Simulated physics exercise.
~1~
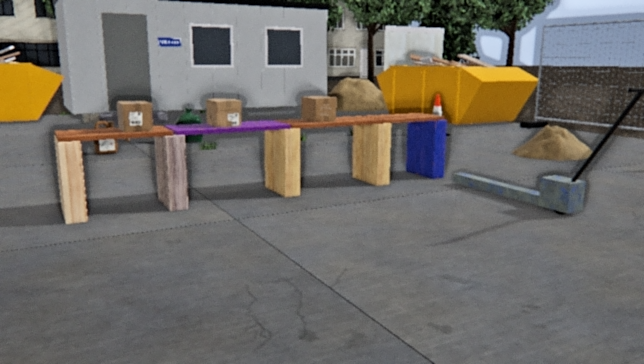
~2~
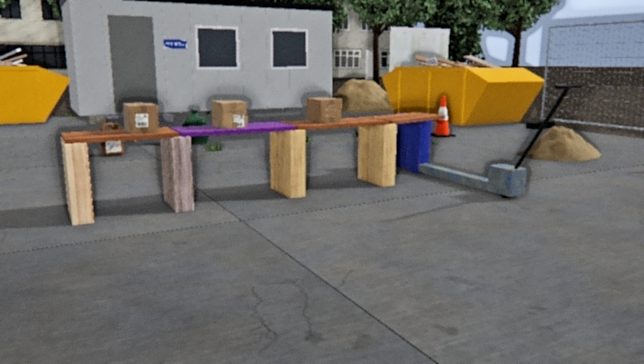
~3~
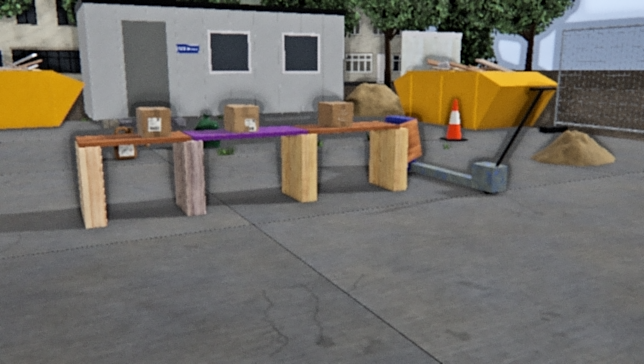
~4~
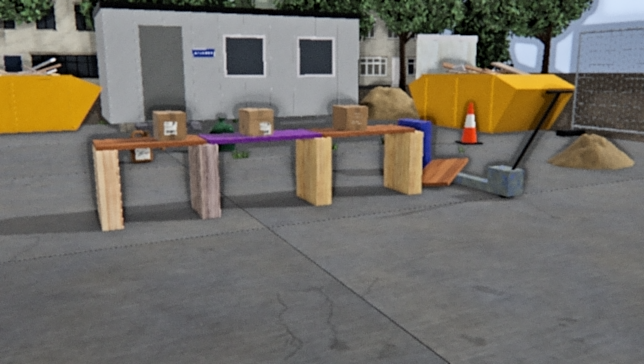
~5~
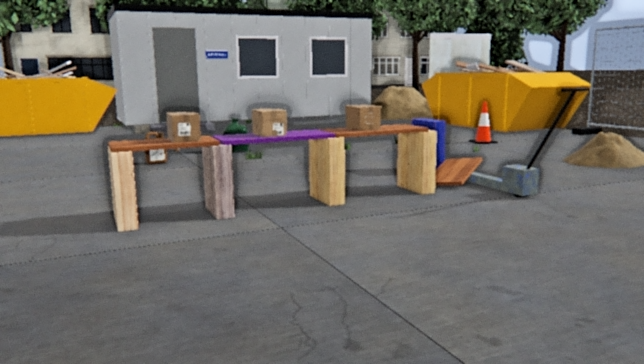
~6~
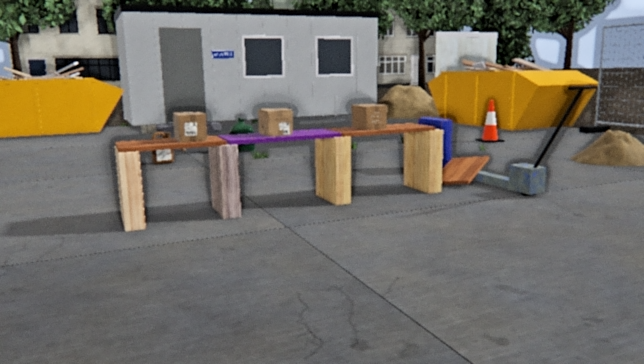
A run of boards on timber slabs losing its right end board as a jack shoves the blue upright, cartons staying up.
